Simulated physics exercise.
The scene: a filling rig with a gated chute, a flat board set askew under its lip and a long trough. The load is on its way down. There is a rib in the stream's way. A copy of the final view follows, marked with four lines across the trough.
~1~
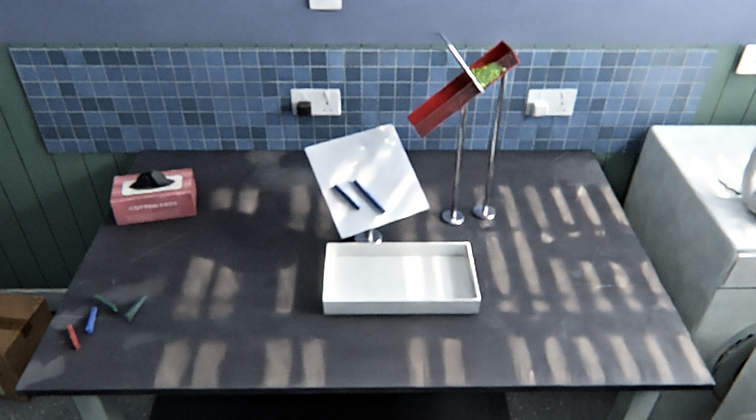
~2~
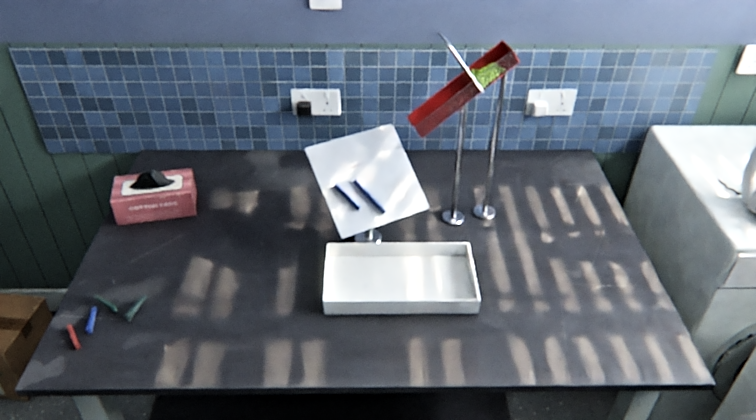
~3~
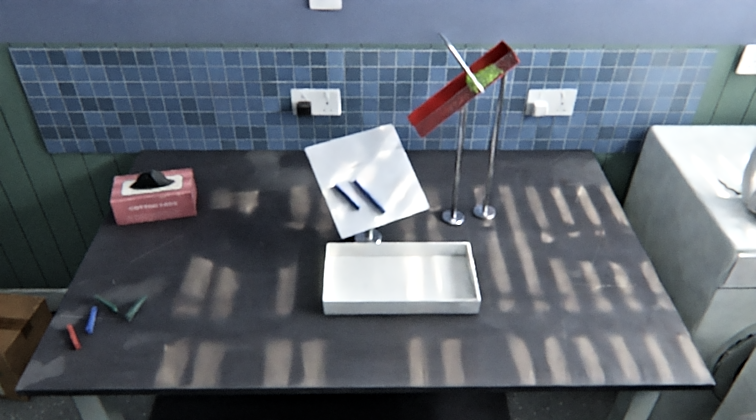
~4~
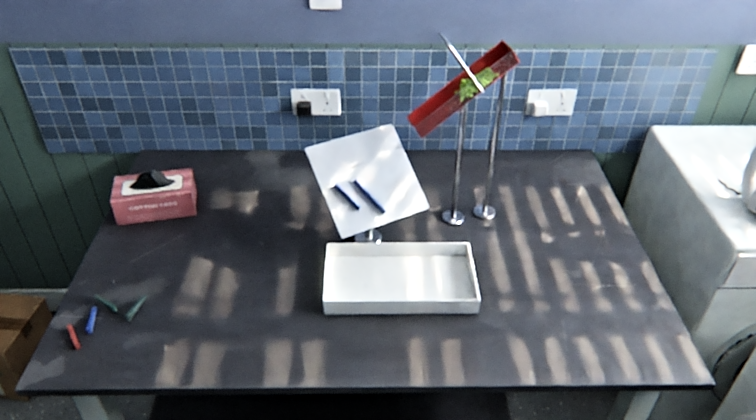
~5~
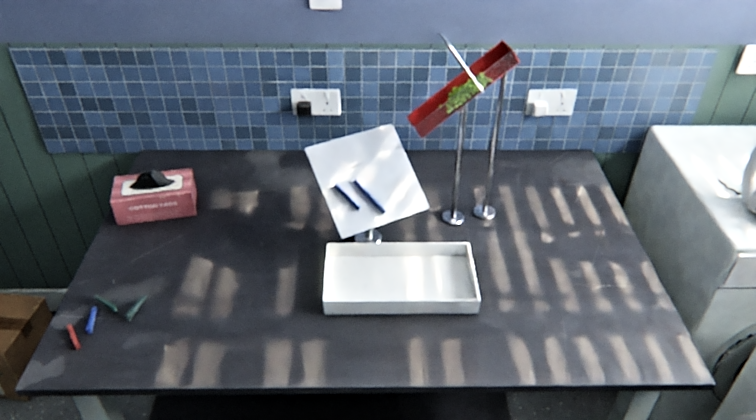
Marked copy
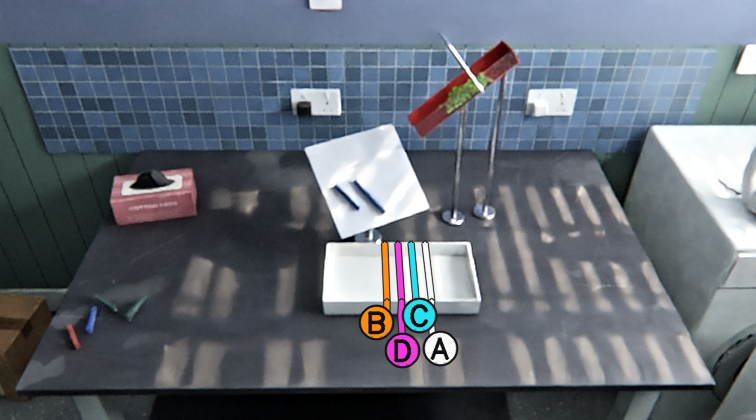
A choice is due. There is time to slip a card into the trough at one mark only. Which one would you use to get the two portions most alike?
I would pick line C.
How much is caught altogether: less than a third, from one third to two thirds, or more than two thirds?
About that: More than two thirds.
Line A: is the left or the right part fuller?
Left.
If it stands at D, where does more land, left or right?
More lands on the right.
On the marked copy, line A crosses the front rim at (431, 300); line B crosses the front rim at (386, 300); line C crosses the front rim at (416, 300); line D crosses the front rim at (401, 300).
Choosing A, of what is caught, the larger part on the left of the divider, about a tenth on the right.
Choosing B, of what is caught, just a few on the left of the divider, almost all on the right.
Choosing C, of what is caught, roughly half on the left of the divider, roughly half on the right.
Choosing D, of what is caught, about a tenth on the left of the divider, almost all on the right.
